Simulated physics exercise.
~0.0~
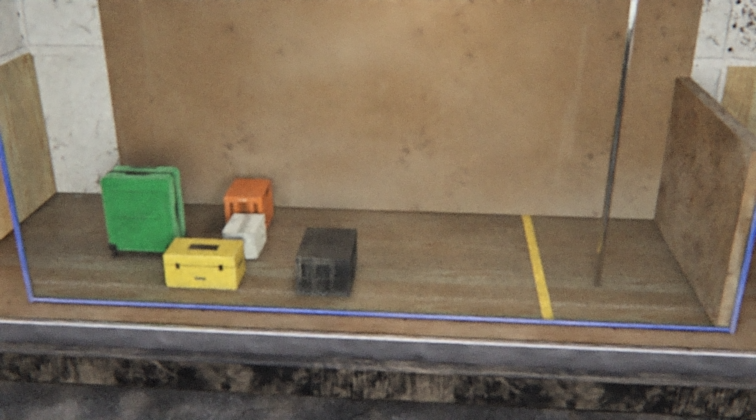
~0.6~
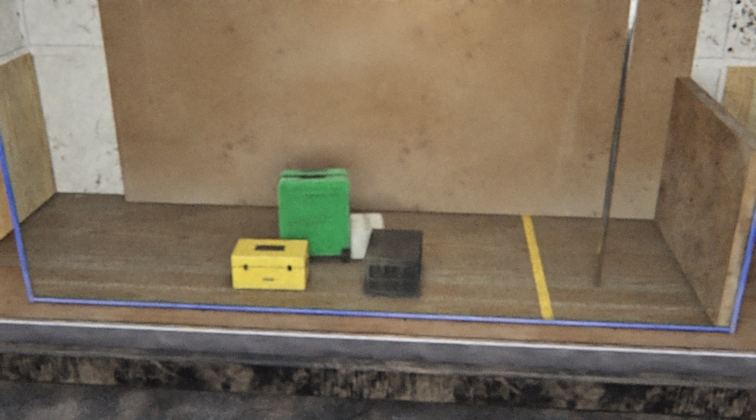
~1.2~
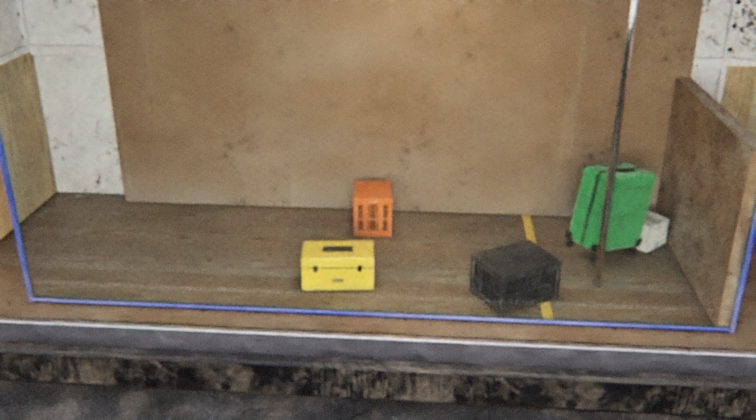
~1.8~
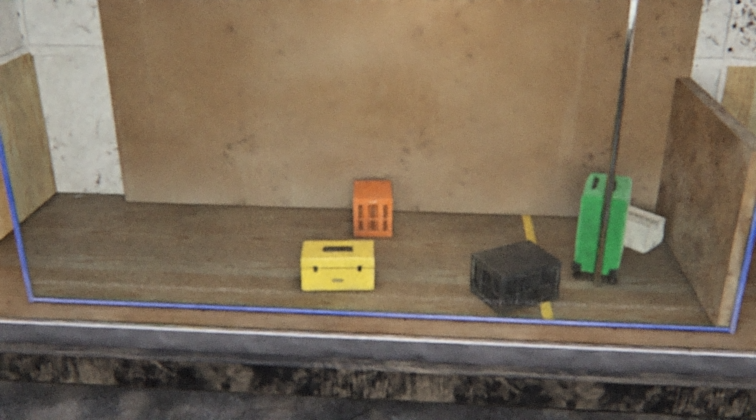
A green wheeled case slides right past the yellow line, while the black crate stops short.
